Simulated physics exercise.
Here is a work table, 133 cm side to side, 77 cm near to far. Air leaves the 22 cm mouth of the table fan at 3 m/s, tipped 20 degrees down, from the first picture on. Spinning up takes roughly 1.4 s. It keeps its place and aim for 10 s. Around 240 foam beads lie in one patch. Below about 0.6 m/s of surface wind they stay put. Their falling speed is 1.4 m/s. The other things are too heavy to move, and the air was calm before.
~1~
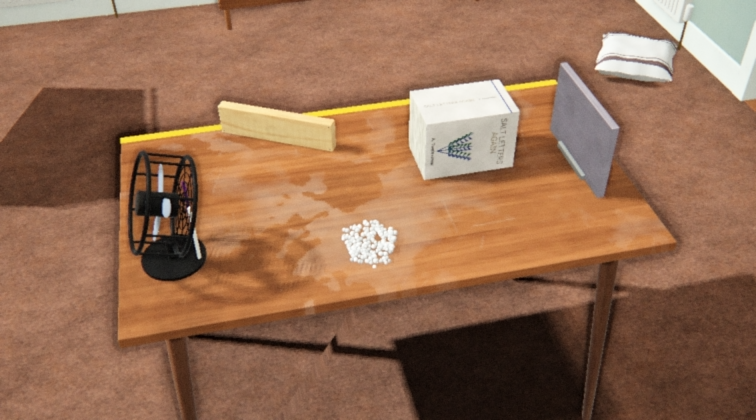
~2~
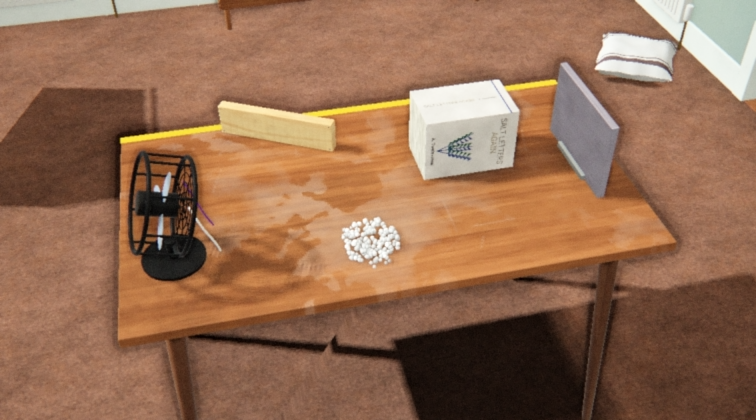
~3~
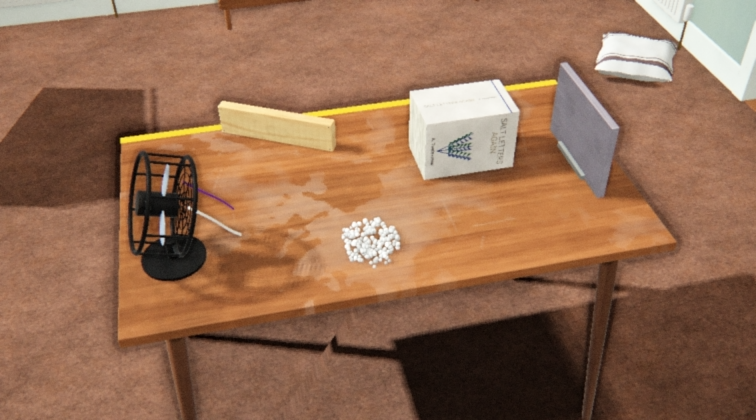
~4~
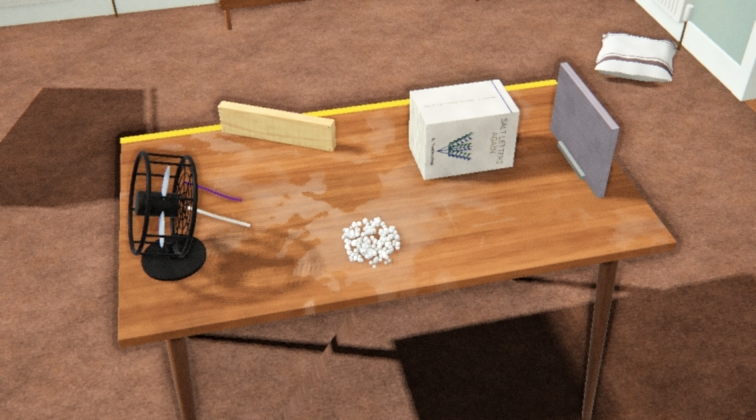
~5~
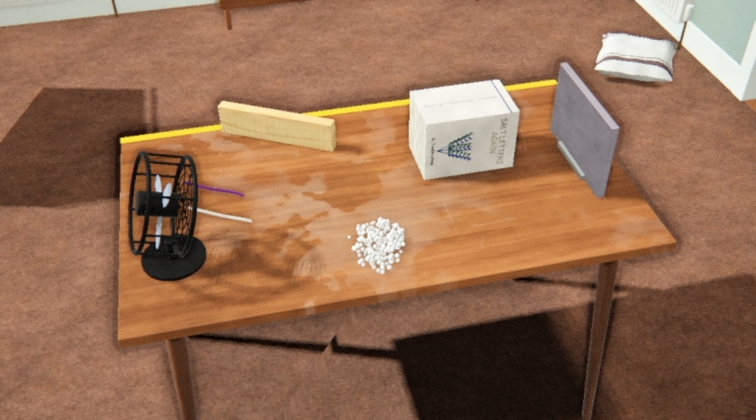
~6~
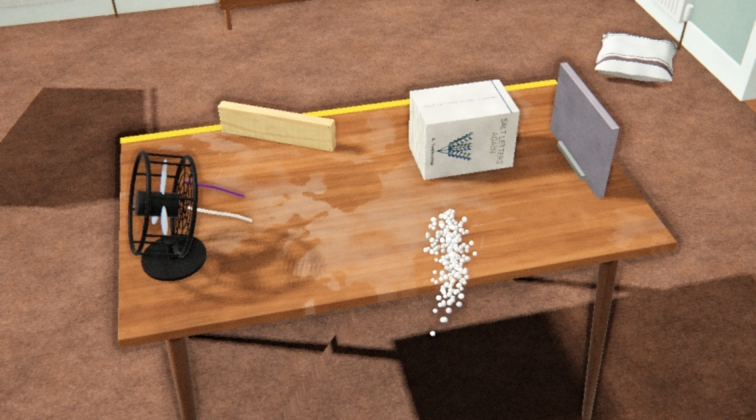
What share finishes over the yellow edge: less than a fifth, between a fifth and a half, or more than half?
By then under a fifth are over the yellow edge.
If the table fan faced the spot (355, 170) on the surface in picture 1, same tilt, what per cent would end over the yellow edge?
Then about 0 %.
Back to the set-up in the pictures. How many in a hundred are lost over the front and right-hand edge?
About 90 % front, 10 % right-hand.
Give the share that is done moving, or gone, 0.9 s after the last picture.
Some 100 per cent.
Then, 0.9 s after the last picture the count stands so, 0 % are over the yellow edge.
Then, 2.1 s after the last picture the count stands so, 0 % are over the yellow edge.
Then, 4.4 s after the last picture the count stands so, 0 % are over the yellow edge.
Then, 8.9 s after the last picture, at the end, 0 % are over the yellow edge.
